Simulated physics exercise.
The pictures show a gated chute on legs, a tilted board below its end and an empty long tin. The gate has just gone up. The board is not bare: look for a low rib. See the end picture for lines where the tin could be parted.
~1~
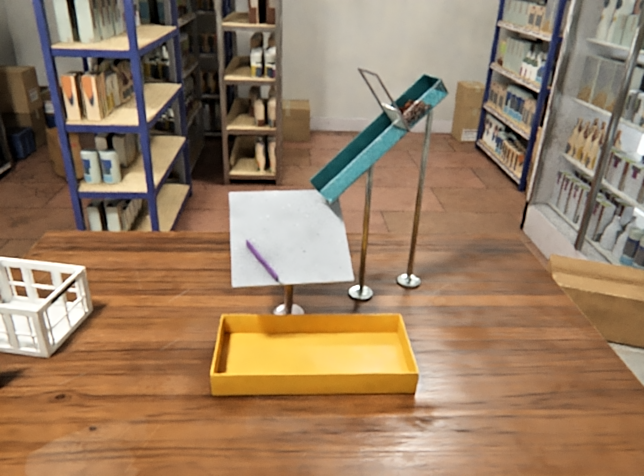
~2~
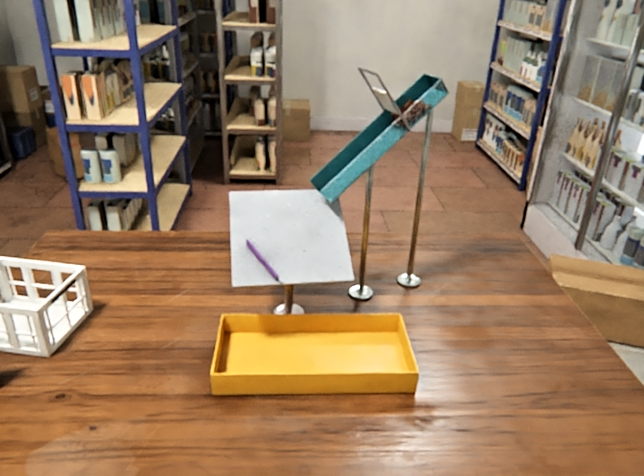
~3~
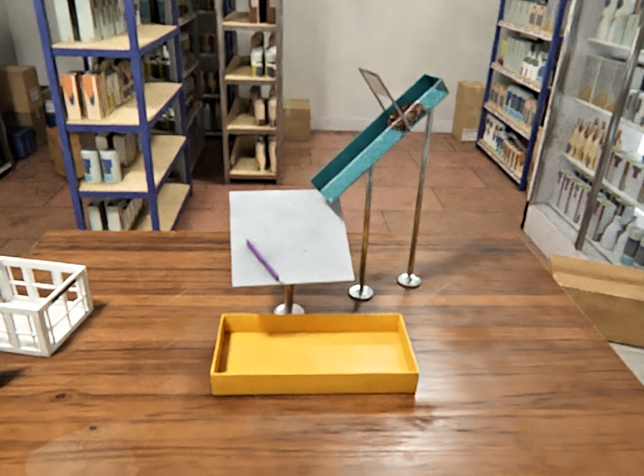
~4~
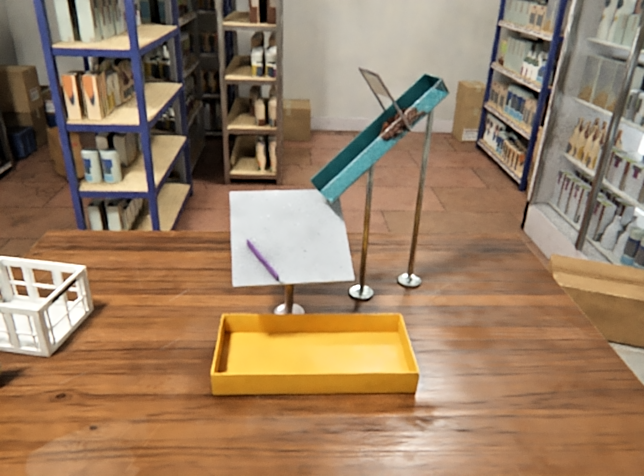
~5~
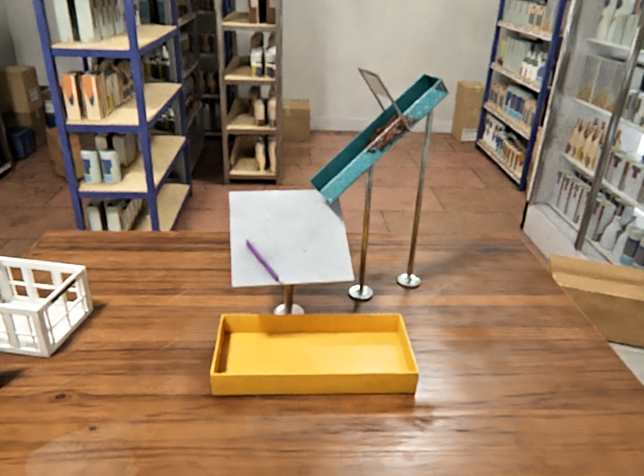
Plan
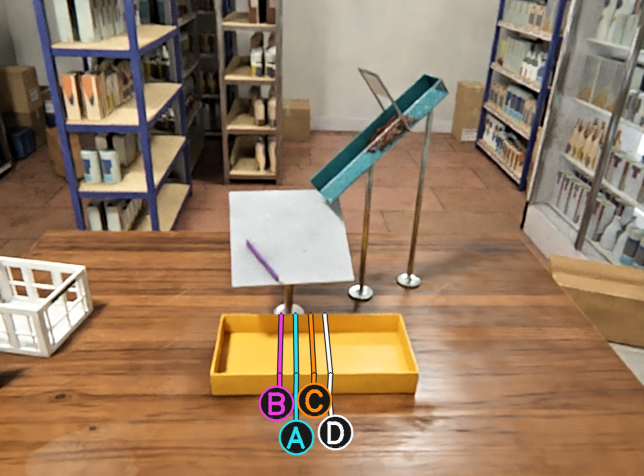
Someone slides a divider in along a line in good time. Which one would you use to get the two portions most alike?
A is best.
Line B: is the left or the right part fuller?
The right side.
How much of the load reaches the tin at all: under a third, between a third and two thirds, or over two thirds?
About that: Over two thirds.
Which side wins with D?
More lands on the left.
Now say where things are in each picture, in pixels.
Load behind the gate (410, 111), flat chocolate drops; lip of the chute (325, 198), sloping fairly steeply, in the first picture.
Middle of the board (289, 234), tilted fairly steeply; middle of its low edge (294, 283); of its high edge (284, 190), in the second picture.
Front corners of the tin (212, 374) and (419, 372), empty; front of the load (390, 125), in the third picture.
Middle of the load (401, 122); its front (383, 137), roughly a quarter of the way to the lip; rib from (247, 240) to (278, 275), in the fourth picture.
Middle of the load (391, 131); its front (369, 150), roughly a third of the way to the lip, in the fifth picture.
On the marked copy, line A crosses the front rim at (296, 374); line B crosses the front rim at (279, 374); line C crosses the front rim at (314, 373); line D crosses the front rim at (330, 373).
Choosing A, of what is caught, roughly half on the left of the divider, roughly half on the right.
Choosing B, of what is caught, about a tenth on the left of the divider, the larger part on the right.
Choosing C, of what is caught, the larger part on the left of the divider, about a tenth on the right.
Choosing D, of what is caught, every piece on the left of the divider, not one piece on the right.
